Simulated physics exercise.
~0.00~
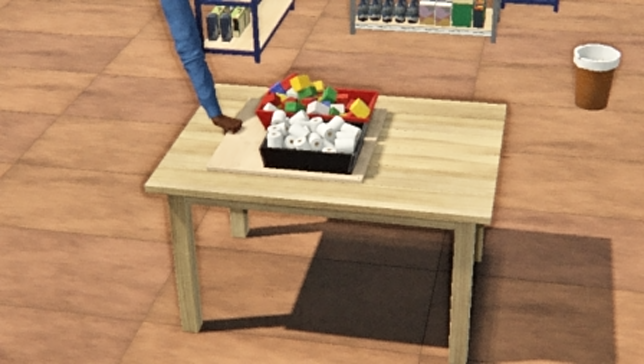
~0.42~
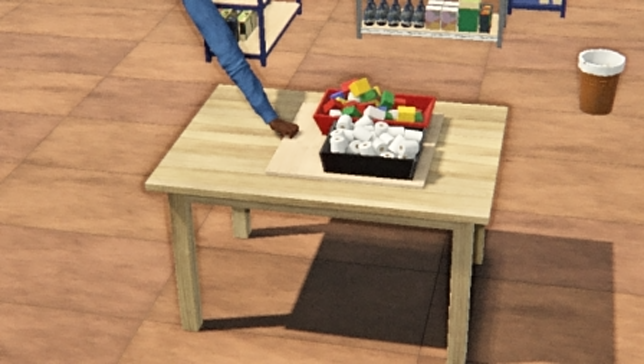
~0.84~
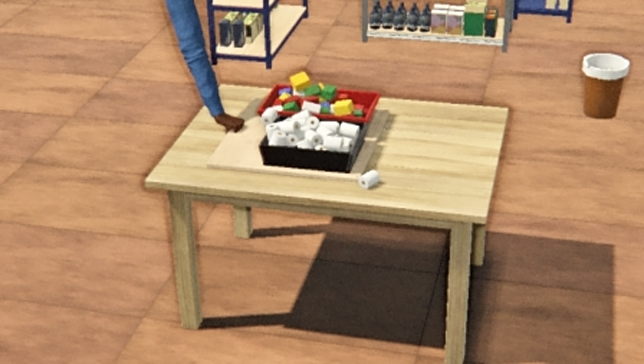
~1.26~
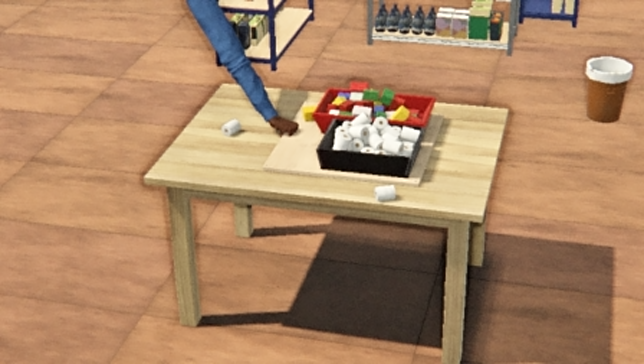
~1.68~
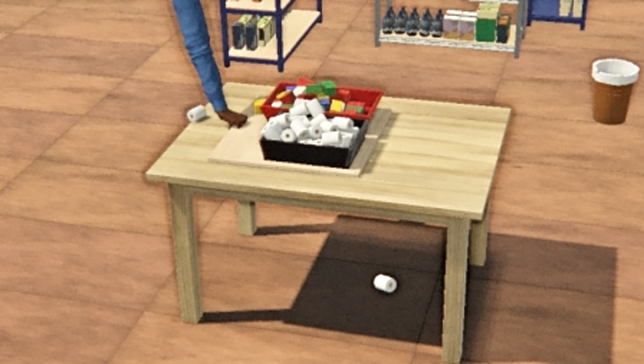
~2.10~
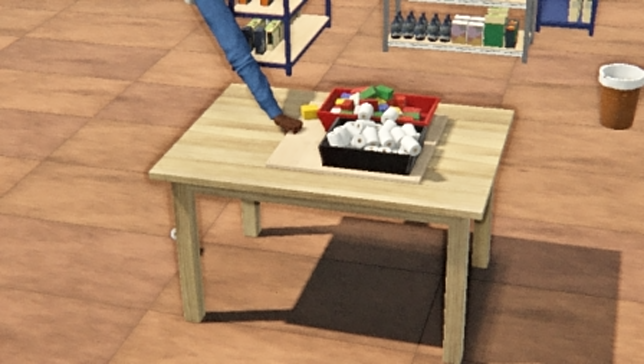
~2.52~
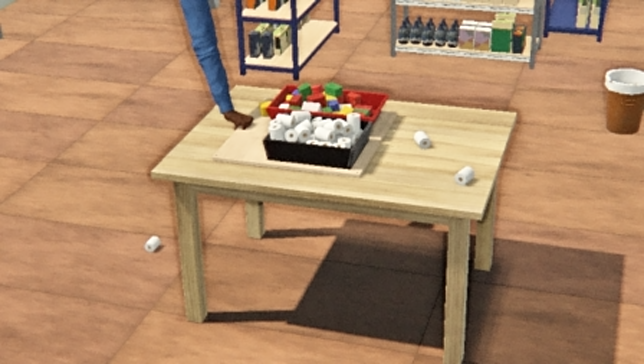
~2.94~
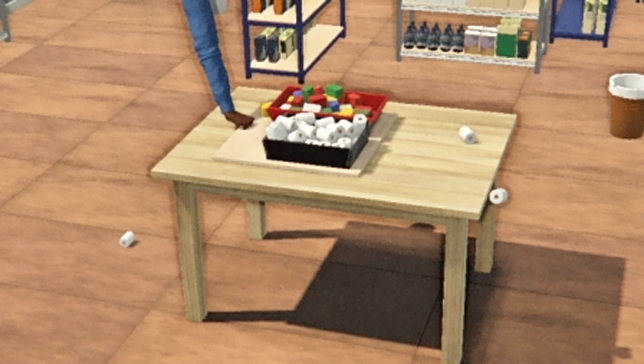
An arm shakes a board left and right, and white rolls spill from the black crate.
